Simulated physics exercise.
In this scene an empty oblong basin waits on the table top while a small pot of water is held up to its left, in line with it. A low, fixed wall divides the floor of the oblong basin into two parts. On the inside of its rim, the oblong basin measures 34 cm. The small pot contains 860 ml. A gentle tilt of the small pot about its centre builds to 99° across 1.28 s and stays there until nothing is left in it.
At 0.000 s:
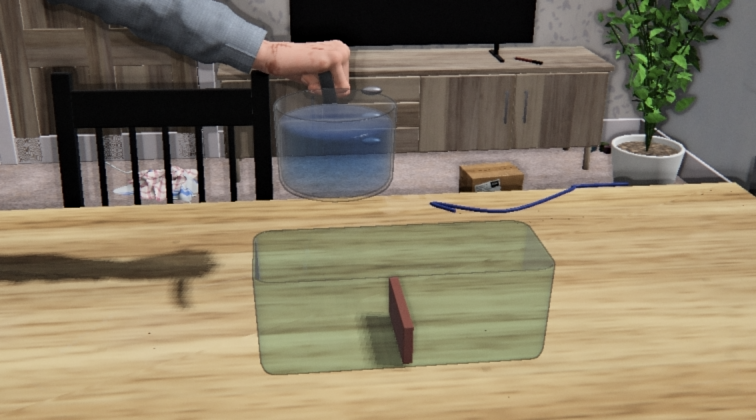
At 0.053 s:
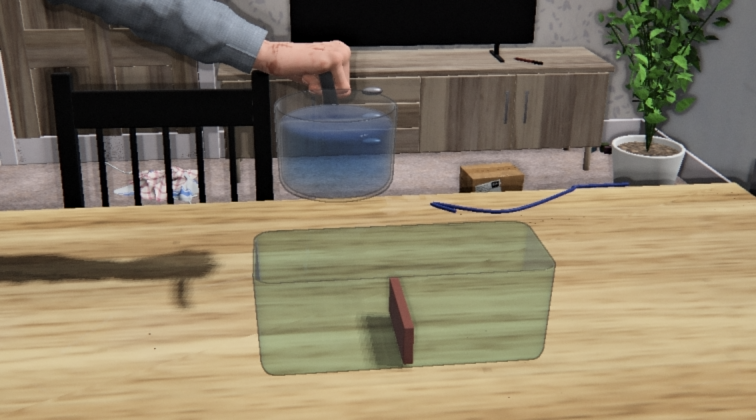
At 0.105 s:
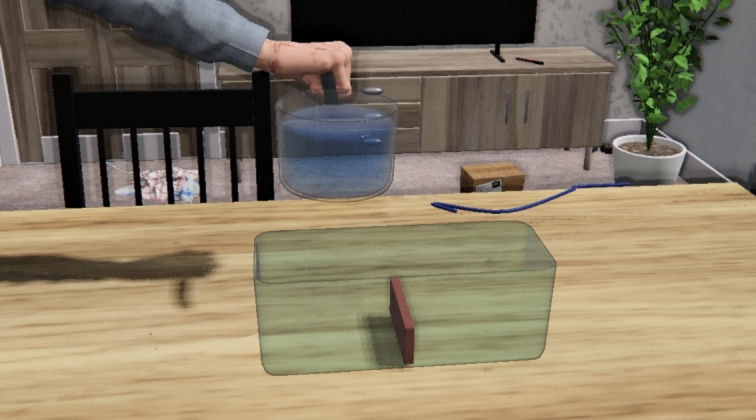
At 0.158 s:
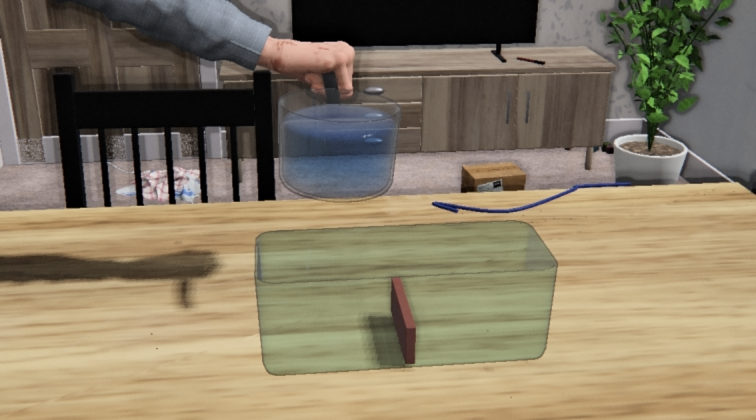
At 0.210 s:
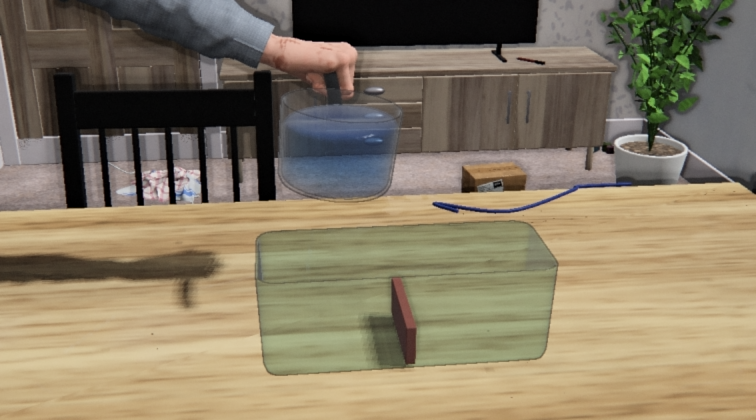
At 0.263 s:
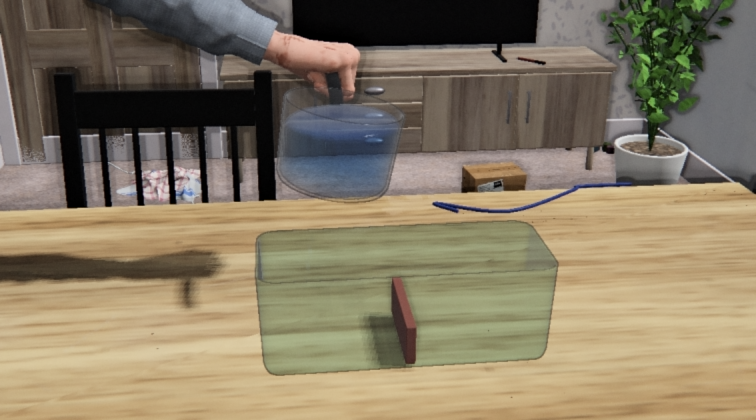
A hand held a small clear pot of blue water above a wooden table, behind an empty see-through basin with a reddish divider inside, then slowly tilted the pot slightly to the right.
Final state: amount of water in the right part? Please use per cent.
Approximately 97 %.
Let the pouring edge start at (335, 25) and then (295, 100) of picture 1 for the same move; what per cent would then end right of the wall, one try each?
Respectively 75 and 5 %.
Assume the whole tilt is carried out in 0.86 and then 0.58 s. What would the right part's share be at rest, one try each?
I'd say 95 percent on the first go, 90 percent on the next.
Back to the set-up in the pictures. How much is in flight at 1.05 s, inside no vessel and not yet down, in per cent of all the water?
14 per cent or so.
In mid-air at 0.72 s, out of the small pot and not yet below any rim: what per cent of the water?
Share: Roughly 20 per cent.
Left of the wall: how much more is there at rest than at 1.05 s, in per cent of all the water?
Near 2 in a hundred.
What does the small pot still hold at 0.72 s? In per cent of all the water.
74 %.
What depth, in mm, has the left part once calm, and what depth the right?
Final levels - left approx 2 mm, right approx 42 mm.
After 0.72 s the tilt is 59° and 75 per cent is still to pour, 0 is left of the wall and 6 right of it.
After 1.05 s the tilt is 91° and 22 per cent is still to pour, 1 is left of the wall and 62 right of it.
After 1.40 s the tilt is 99° and 3 per cent is still to pour, 2 is left of the wall and 92 right of it.
After 1.78 s the tilt is 99° and 0 per cent is still to pour, 3 is left of the wall and 97 right of it.
In the end 3 per cent lies left of the wall, 97 right of it and 0 outside.
